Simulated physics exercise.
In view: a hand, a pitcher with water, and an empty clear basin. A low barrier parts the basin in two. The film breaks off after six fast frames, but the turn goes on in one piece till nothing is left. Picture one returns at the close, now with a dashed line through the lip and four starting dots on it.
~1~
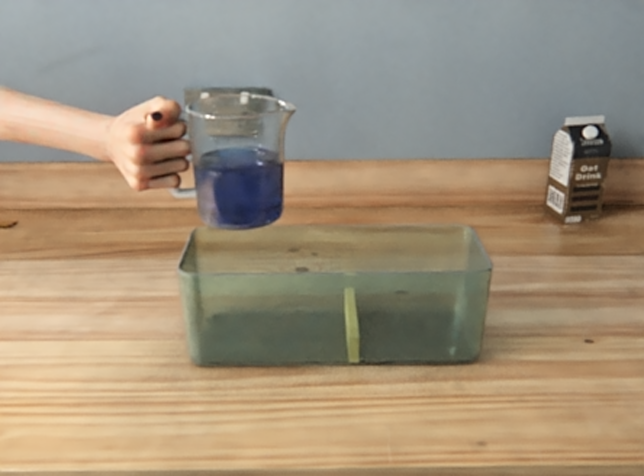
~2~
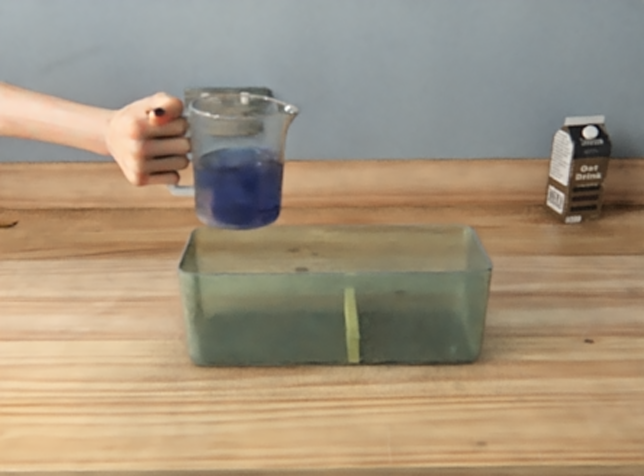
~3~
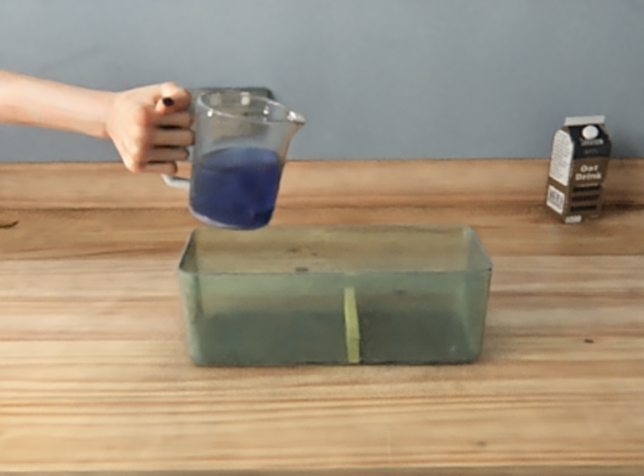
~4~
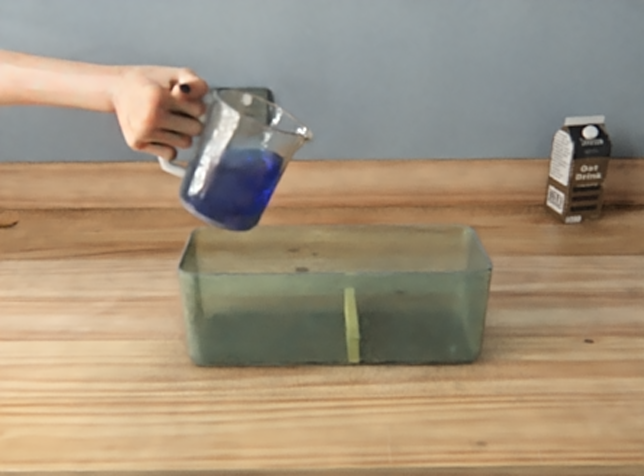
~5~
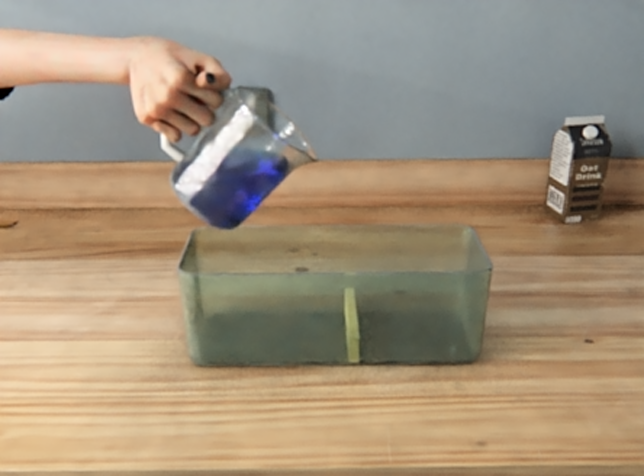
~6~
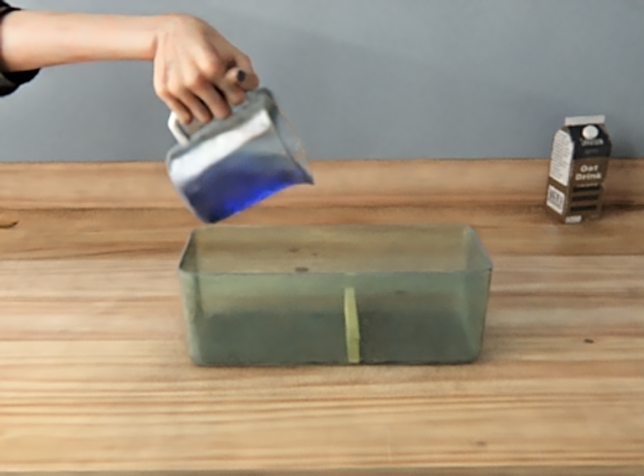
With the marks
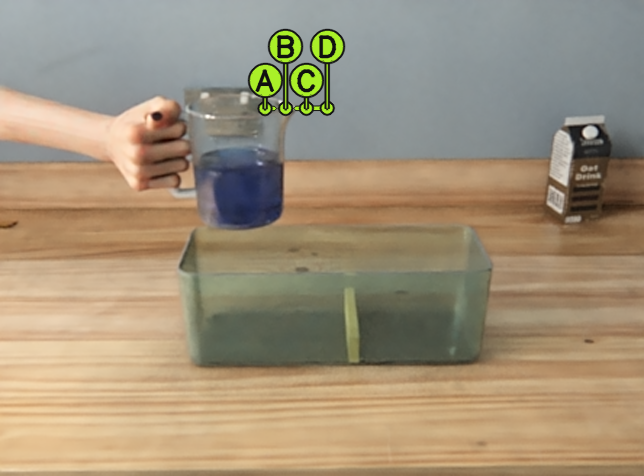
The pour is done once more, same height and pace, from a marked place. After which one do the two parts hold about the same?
The best spot is C.
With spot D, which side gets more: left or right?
More ends on the right.
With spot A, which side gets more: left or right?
The left one.
On the marked copy, A at (265, 108); B at (285, 108); C at (306, 108); D at (327, 108).
Choosing A, about 90 % ends left of the wall and 8 % right of it.
Choosing B, about 87 % ends left of the wall and 12 % right of it.
Choosing C, about 50 % ends left of the wall and 49 % right of it.
Choosing D, about 20 % ends left of the wall and 79 % right of it.
